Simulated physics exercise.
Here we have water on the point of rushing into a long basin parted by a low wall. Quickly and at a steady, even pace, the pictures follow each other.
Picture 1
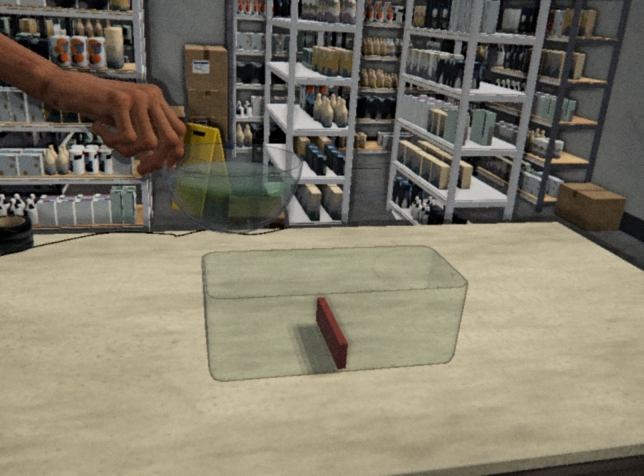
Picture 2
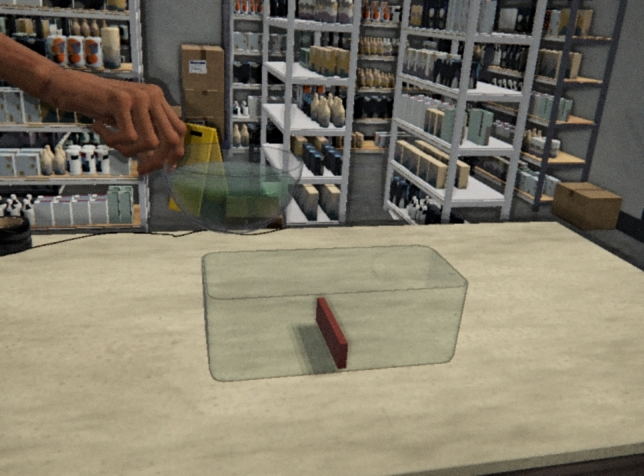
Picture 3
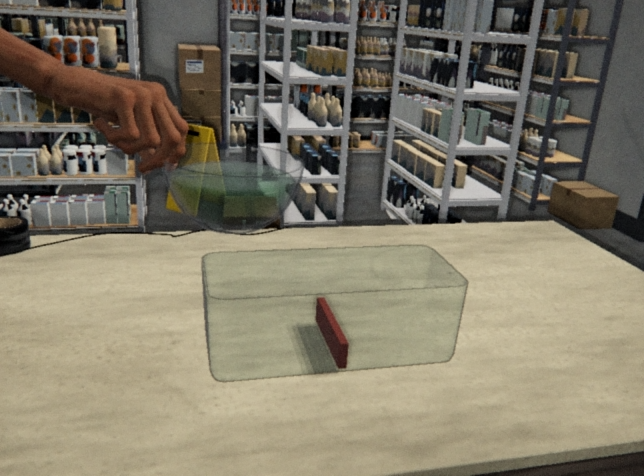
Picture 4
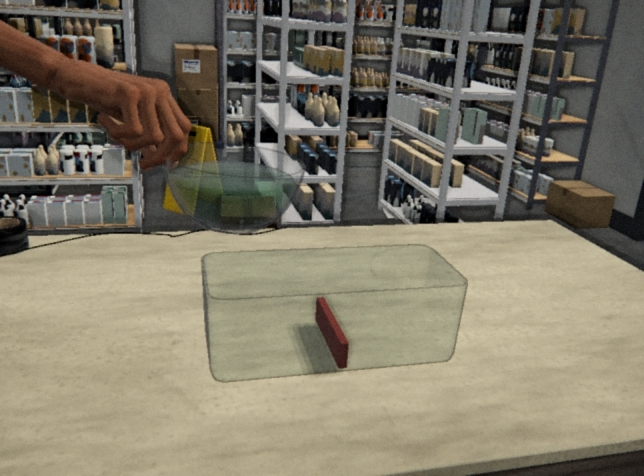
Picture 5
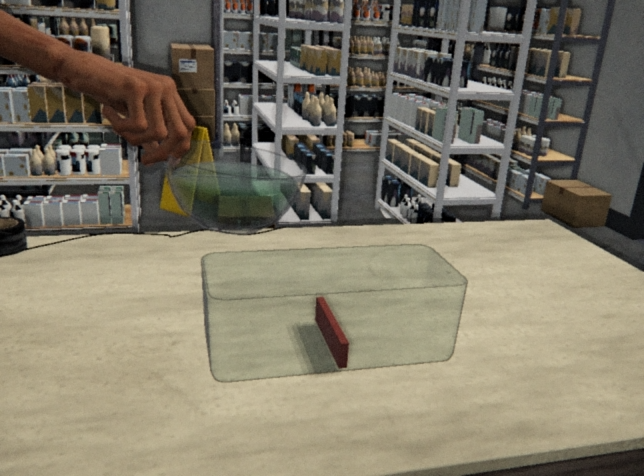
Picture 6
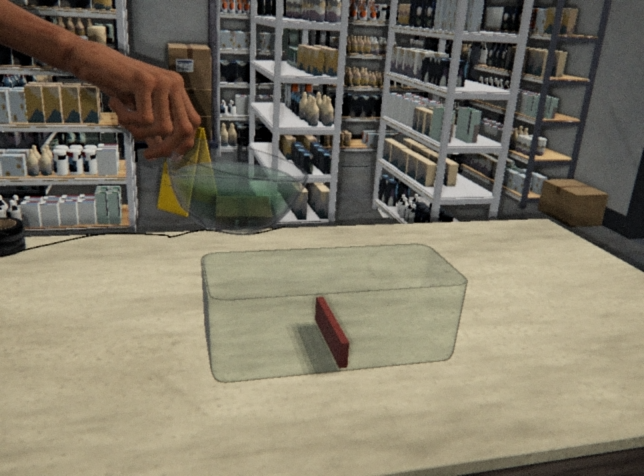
A hand at the upper left holds a clear, rounded vessel of greenish water and slowly tips it, its right edge dipping slightly while the water's surface stays nearly level. Below, a long, clear basin with a low red wall inside stands still on a pale tabletop, seen from slightly above. Behind, shelves of bottles and boxes, brown cartons and a yellow floor sign shift slightly leftward as the viewpoint drifts gently.
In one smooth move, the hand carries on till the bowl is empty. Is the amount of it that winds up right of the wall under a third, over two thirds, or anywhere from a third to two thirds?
In the end it is from a third to two thirds.
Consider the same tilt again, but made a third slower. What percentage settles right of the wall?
I'd estimate about 60 percent ends up there.
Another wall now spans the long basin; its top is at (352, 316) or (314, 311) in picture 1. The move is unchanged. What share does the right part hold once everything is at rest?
Note - case one near 10 %, case two near 70 %.
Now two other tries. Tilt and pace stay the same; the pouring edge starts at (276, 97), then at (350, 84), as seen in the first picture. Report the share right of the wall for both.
Estimate: 35 per cent, then 85 per cent.
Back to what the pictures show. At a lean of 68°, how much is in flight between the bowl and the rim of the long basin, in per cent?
Near 35 in a hundred.
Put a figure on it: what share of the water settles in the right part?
Roughly 50 percent of it.
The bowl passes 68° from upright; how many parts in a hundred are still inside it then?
50 %.
A moment on, the tilt is 68° and 50 per cent is still to pour, 4 is left of the wall and 13 right of it.
Next, the tilt is 101° and 2 per cent is still to pour, 46 is left of the wall and 47 right of it.
Then the tilt is 104° and 0 per cent is still to pour, 51 is left of the wall and 49 right of it.
Later the tilt is 104° and 0 per cent is still to pour, 51 is left of the wall and 49 right of it.
Finally, 51 per cent lies left of the wall, 49 right of it and 1 outside.
